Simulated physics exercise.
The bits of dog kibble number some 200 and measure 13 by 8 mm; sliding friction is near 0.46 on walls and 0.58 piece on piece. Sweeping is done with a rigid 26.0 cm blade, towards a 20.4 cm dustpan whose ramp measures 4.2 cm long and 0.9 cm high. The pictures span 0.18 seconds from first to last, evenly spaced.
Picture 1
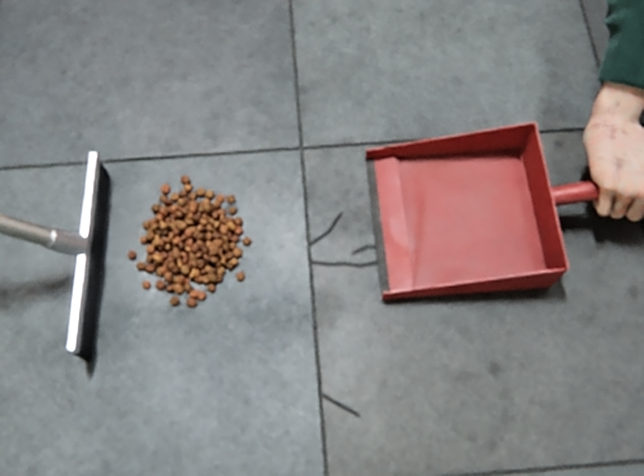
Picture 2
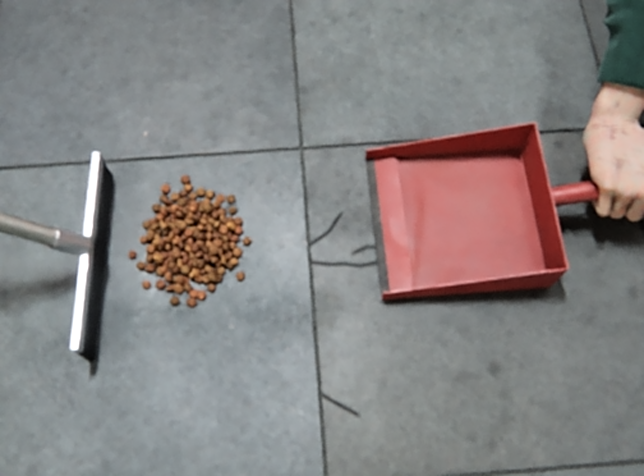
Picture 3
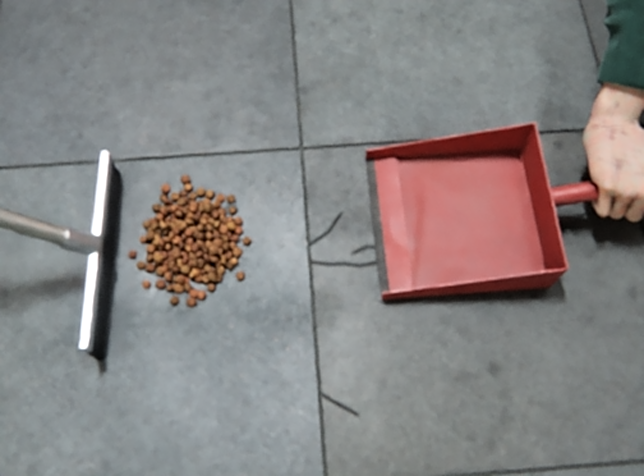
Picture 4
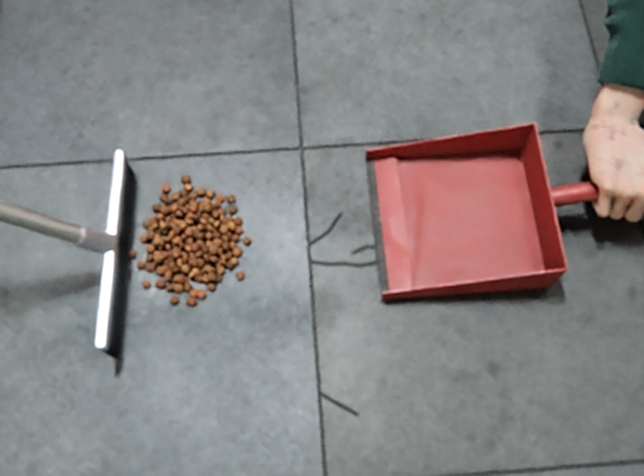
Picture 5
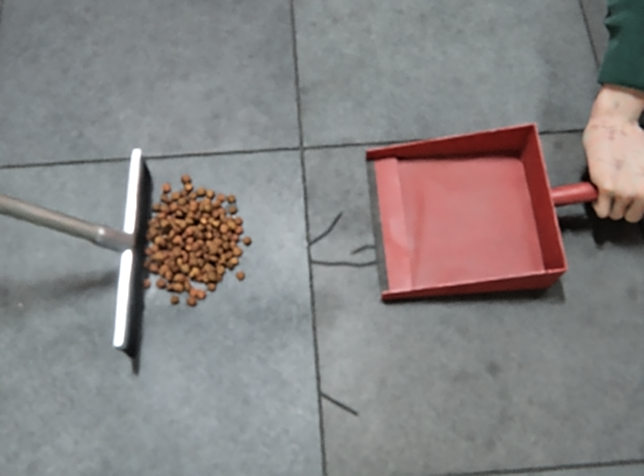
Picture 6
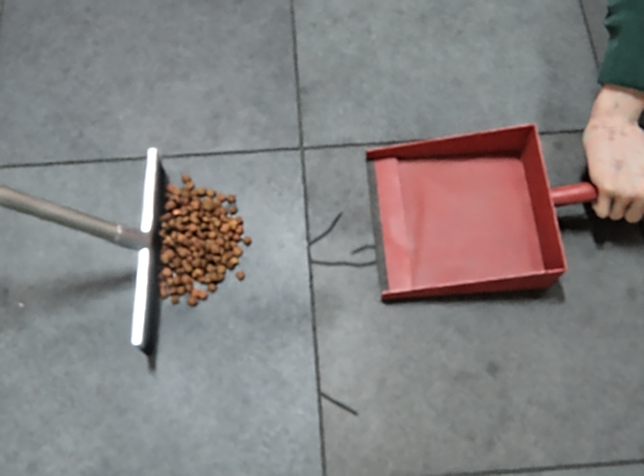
A hand holding a red dustpan still while a blade slides right across grey tiles, reaching and pressing into a brown kibble pile.
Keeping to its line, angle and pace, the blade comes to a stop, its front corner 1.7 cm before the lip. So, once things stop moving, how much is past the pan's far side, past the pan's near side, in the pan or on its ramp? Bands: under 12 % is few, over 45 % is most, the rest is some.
Past the pan's far side: Few; past the pan's near side: Few; in the pan or on its ramp: Most.
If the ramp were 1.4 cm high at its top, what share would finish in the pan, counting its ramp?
It would be near 50 per cent.
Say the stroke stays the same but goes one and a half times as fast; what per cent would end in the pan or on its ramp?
In that case roughly 60 percent.
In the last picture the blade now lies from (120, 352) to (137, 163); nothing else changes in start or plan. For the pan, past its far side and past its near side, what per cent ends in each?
Pan 40 % / far 0 % / near 15 %.
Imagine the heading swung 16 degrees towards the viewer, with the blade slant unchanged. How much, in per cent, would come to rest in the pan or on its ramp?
Roughly 30 percent.
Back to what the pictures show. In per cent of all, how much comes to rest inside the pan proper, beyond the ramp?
Roughly 20 in a hundred.
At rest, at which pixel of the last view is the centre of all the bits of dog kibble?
Once everything settles, the centre is around (381, 226).
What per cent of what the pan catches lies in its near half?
Around 50 in a hundred.
Then, 0.22 s after the last picture, middle of the blade 16 cm from the lip; 0 % over the lip, far side 0 %, near side 5 %.
Then, 0.37 s after the last picture, middle of the blade 7 cm from the lip; 0 % over the lip, far side 5 %, near side 5 %.
Then, 0.64 s after the last picture, middle of the blade 2 cm from the lip; 55 % over the lip, far side 5 %, near side 5 %.
In the end, far side 5 %, near side 5 %, pan 55 %, in front of the lip or behind the blade 30 %.
